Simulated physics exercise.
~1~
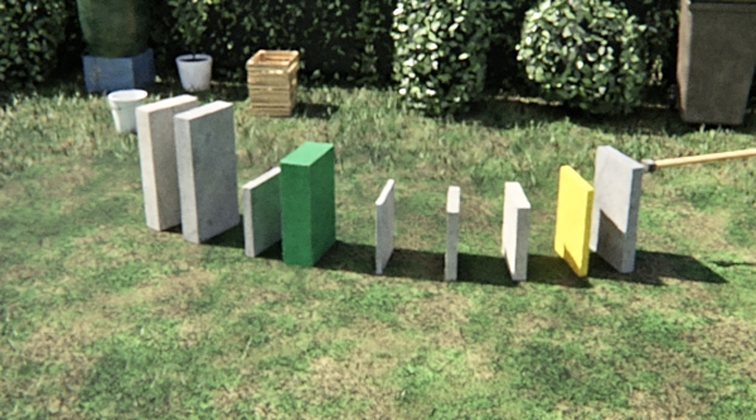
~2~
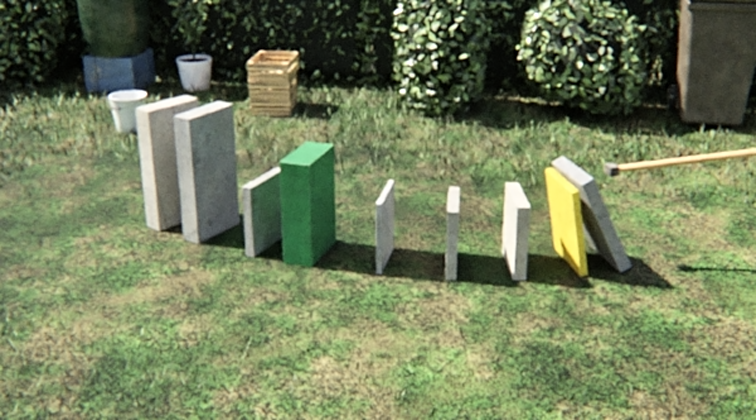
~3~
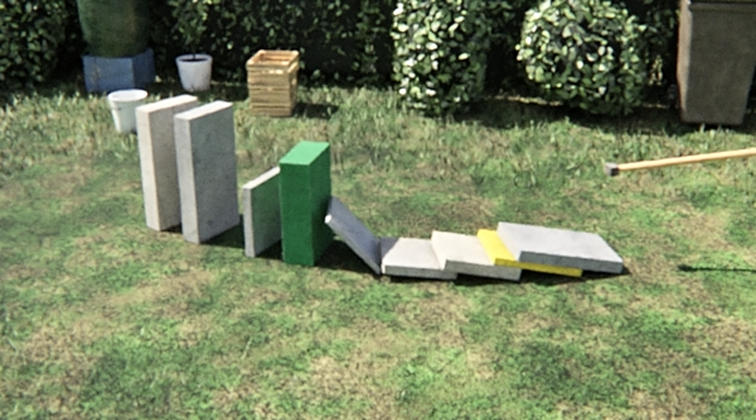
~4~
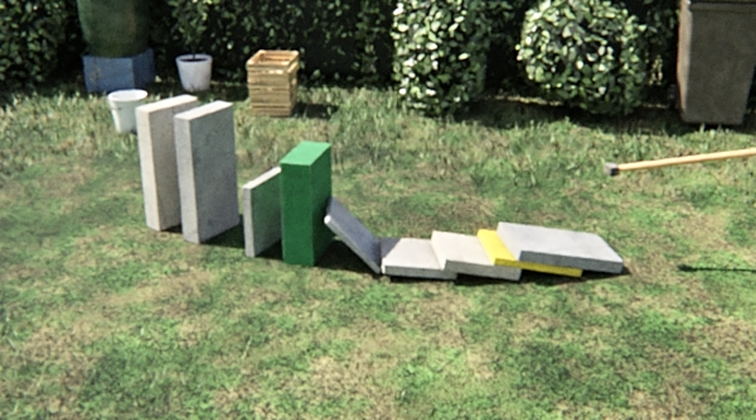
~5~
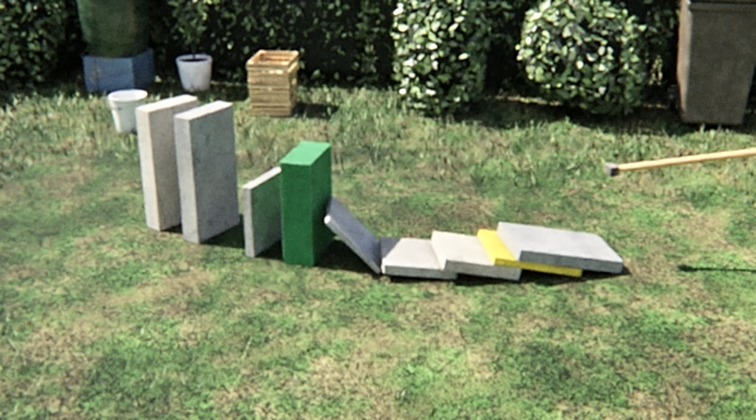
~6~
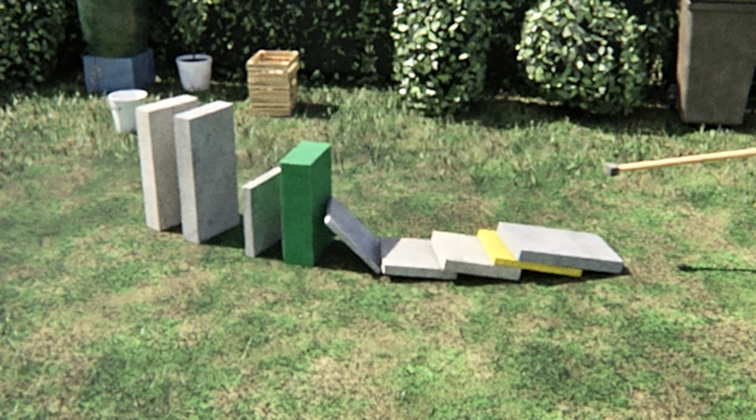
In a sunny garden, nine slabs stand on end in a curving row across the grass, most of them grey, one green and one yellow, with a hedge and pots behind. A pole reaching in from the right meets the tall grey slab at that end, which tips left against the yellow one. The yellow slab leans over in turn, and the fall runs leftward through the smaller grey slabs. The last of these comes to rest slanted against the thick green slab, which does not budge. The toppled slabs lie overlapping on the grass, while the green slab and three grey ones remain upright.
